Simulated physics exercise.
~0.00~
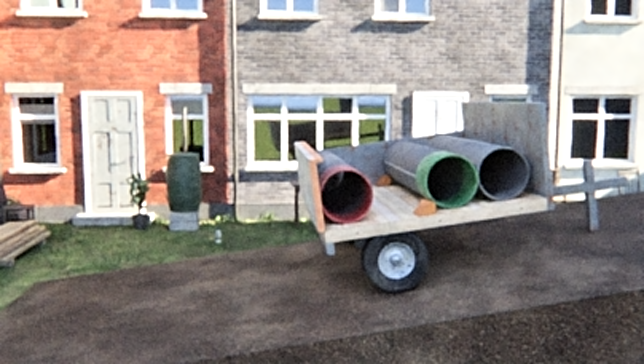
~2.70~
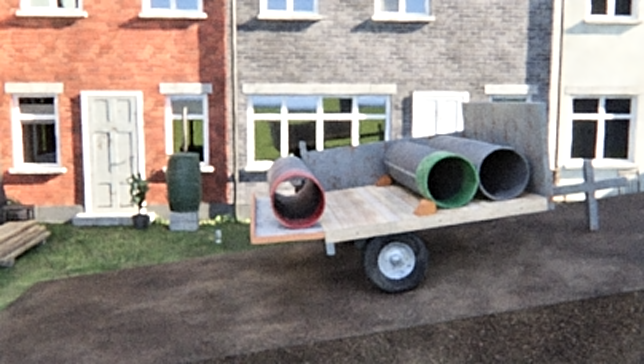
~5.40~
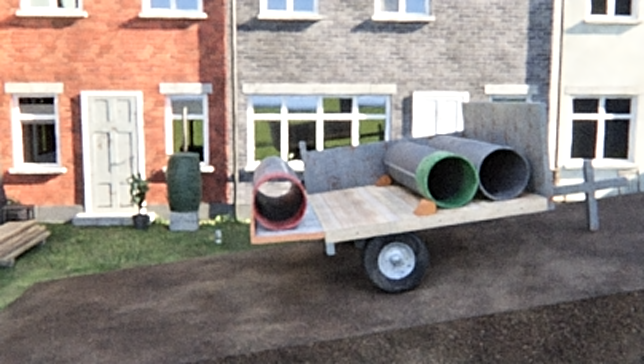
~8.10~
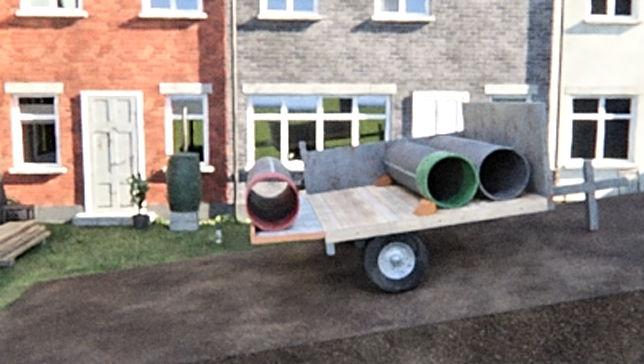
The red pipe rolls left onto the lowered tailgate and stays aboard the trailer there.
